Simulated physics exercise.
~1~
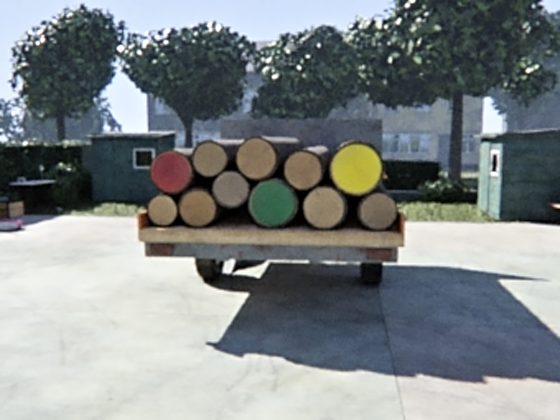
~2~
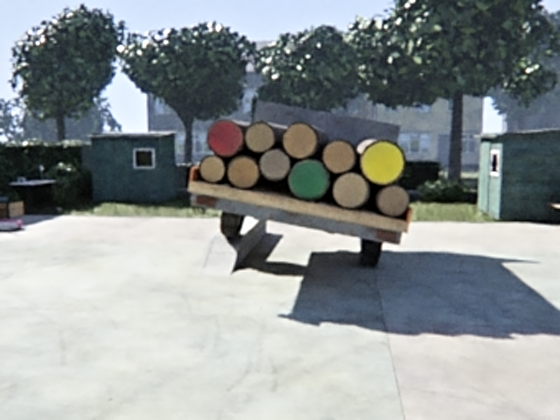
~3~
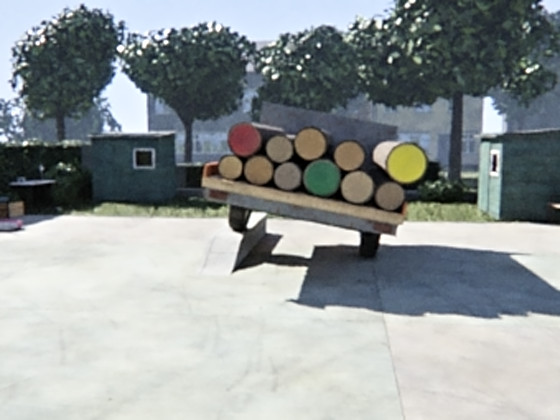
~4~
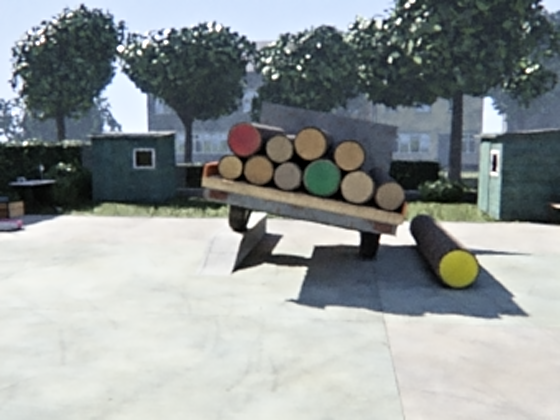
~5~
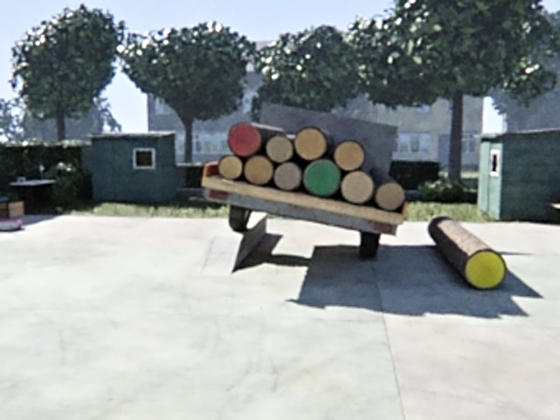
The clip opens on a flat farm trailer stacked with cut logs, their ends facing us, one painted red, one yellow and one green, on a sunny paved yard with trees and small green sheds behind. The trailer shifts right and its deck tips, the left side lifted and the right side low. The stack leans with it, and the yellow-ended log at the upper right edges outward. It then drops off the right side onto the paving and rolls a little farther right. The red and green logs stay aboard with the rest on the tilted deck.
